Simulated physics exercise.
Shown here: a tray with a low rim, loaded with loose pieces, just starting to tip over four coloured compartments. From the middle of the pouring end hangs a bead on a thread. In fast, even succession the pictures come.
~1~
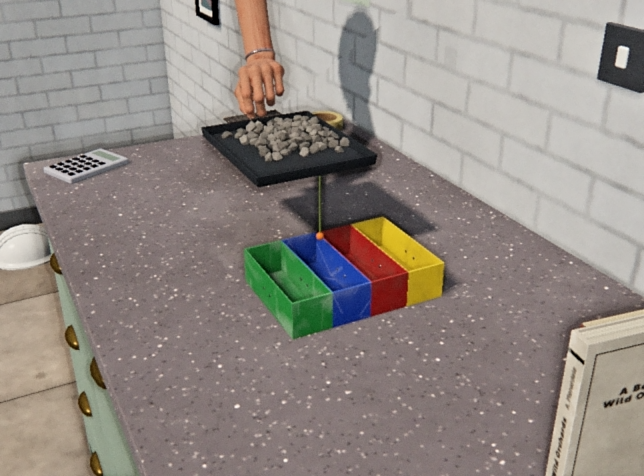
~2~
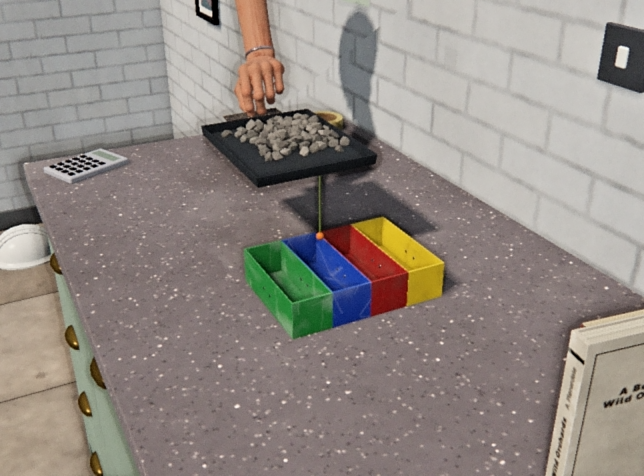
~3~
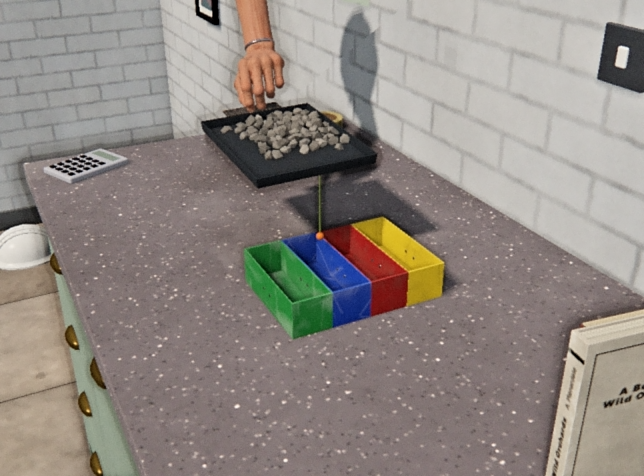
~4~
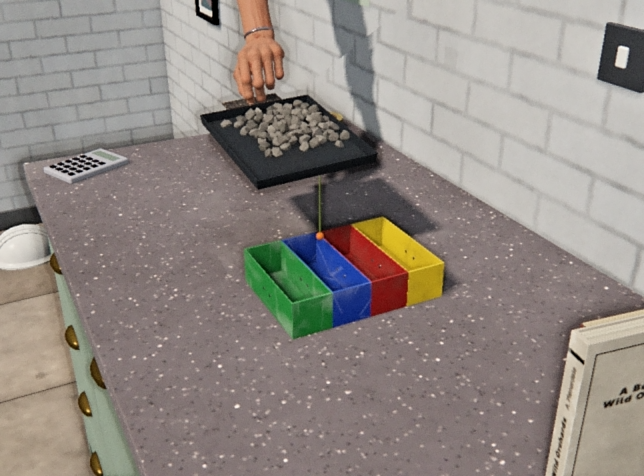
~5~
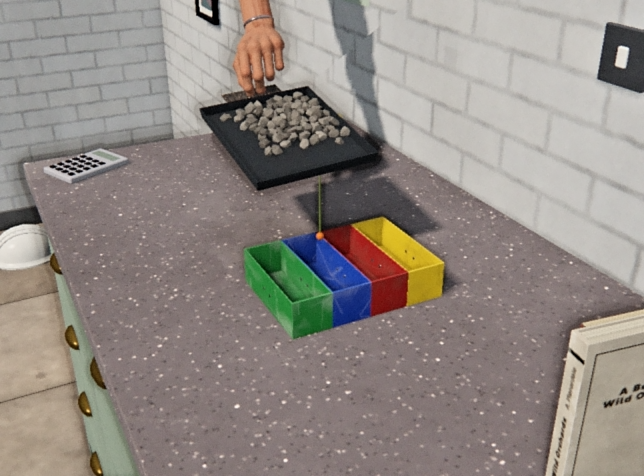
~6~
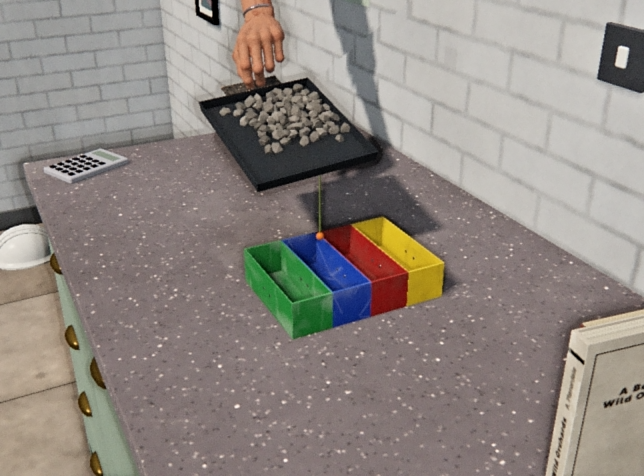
A dark tray of grey gravel, level at first above green, blue, red and yellow compartments on a speckled counter, begins to tilt slightly as a hand at its back rises. The back edge lifts gradually while the front dips a little toward its left corner, the stones staying heaped on the tray.
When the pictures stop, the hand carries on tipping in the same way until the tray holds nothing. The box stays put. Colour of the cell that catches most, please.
The colour is green.
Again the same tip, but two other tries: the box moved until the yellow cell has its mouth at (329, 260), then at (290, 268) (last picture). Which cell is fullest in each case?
First try: That red cell. Second try: The yellow one.
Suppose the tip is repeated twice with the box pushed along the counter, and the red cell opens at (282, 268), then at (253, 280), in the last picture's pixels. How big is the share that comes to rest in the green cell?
About 0 per cent first, then about 0 per cent.
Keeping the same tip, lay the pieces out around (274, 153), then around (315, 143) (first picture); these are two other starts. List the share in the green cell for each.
First 60 %, then 50 %.
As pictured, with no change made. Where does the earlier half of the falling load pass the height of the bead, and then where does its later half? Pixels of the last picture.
Early half: (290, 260); late half: (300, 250).
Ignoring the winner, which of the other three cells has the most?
That's that blue cell.
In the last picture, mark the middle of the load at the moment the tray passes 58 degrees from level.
The centre of the load shows up near (293, 162) in the last view.
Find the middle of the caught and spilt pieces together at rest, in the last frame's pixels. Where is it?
Near pixel (302, 300).
Soon after the last picture, tray tipped steeply; most on the tray; a stray few in the green cell; a stray few in the blue cell; a small part falling or outside the box.
A little later, tray tipped right over; about a third on the tray; about a quarter in the green cell; a small part in the blue cell; about a quarter falling or outside the box.
Later still, tray tipped past a quarter turn; about half in the green cell; about a quarter in the blue cell; a small part in the red cell; a small part falling or outside the box.
At rest, tray tipped past a quarter turn; about half in the green cell; about a quarter in the blue cell; a small part in the red cell; none in the yellow cell; a small part outside the box.
